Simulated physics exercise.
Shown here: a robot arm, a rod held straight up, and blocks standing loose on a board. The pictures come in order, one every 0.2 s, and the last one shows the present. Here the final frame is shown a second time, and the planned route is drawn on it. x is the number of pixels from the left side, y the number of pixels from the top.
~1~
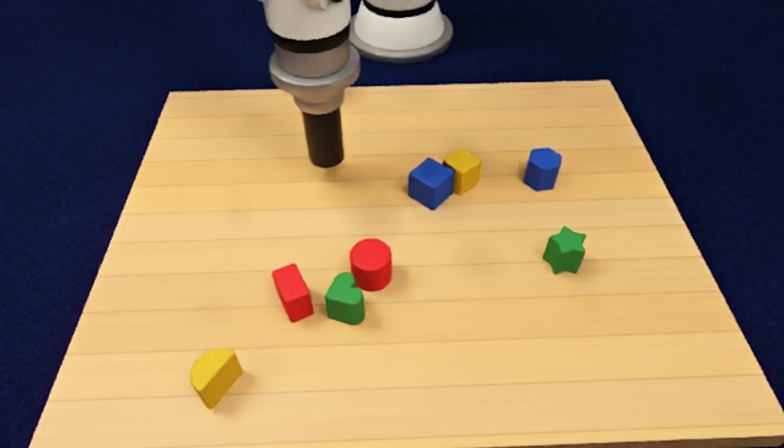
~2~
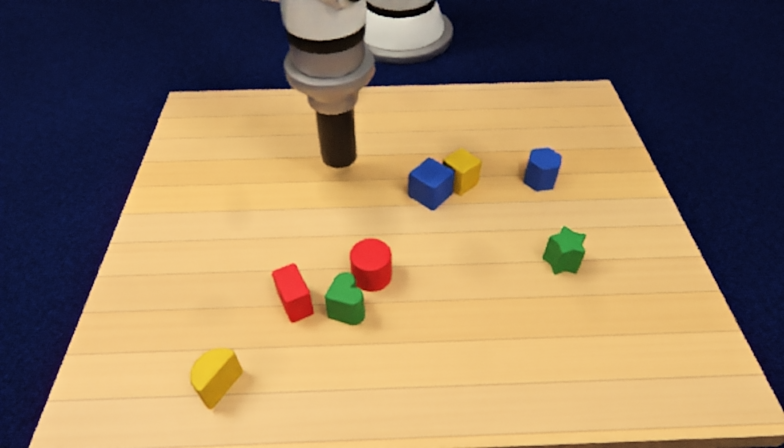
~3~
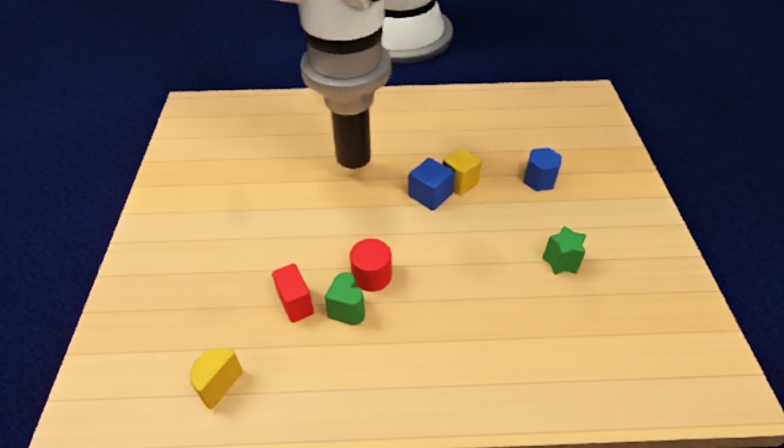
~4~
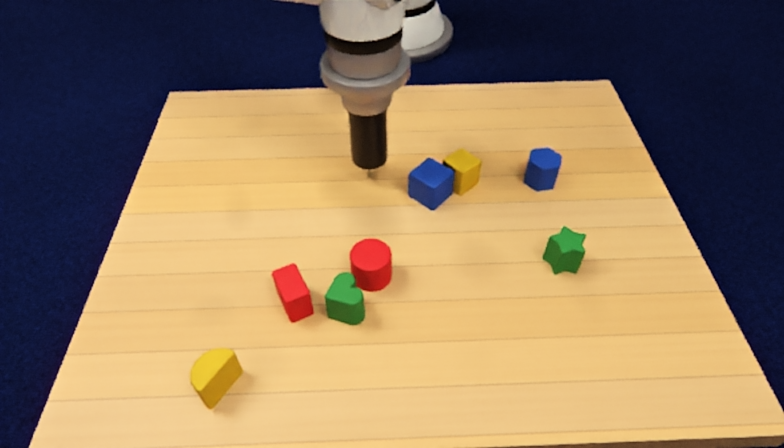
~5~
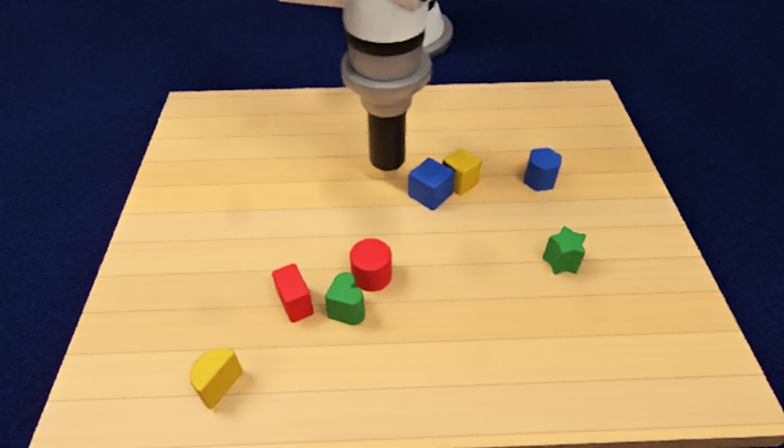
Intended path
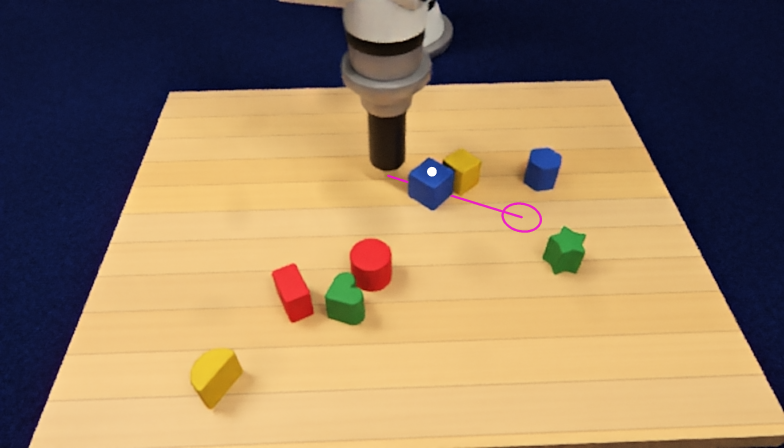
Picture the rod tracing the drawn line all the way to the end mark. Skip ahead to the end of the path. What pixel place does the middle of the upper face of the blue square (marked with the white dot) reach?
Near (521, 221).
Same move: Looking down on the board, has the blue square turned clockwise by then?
Yes - that is the case.
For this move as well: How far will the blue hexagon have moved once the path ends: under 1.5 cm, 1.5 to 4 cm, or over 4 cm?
Below 1.5 cm.
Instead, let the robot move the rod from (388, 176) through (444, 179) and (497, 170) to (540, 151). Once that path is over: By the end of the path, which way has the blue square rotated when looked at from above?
Its spin: Clockwise.
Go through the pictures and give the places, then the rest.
The first frame shows lower end of the rod at (327, 157), tops of blocks, blue square at (432, 172), yellow square at (462, 160), blue hexagon at (546, 157).
The second frame shows rod at (339, 157), blocks as before.
The third frame shows rod at (354, 157), blocks as before.
The fourth frame shows rod at (370, 158), blocks as before.
The fifth frame shows rod at (388, 159), blue square at (432, 172), yellow square at (462, 160), blue hexagon at (546, 157).
The drawn path runs in a line from (388, 176) to (522, 217); the dot is on the blue square.
What follows on the original path. One third of the way, rod at (433, 173); blue square at (460, 185); yellow square at (468, 159).
Two thirds of the way, rod at (479, 187); blue square at (500, 206), turned 40° clockwise; yellow square at (485, 158), turned 30° anticlockwise.
At the end, rod at (526, 201); blue square at (521, 221), turned 70° clockwise; yellow square at (485, 158), turned 30° anticlockwise; blue hexagon not moved.
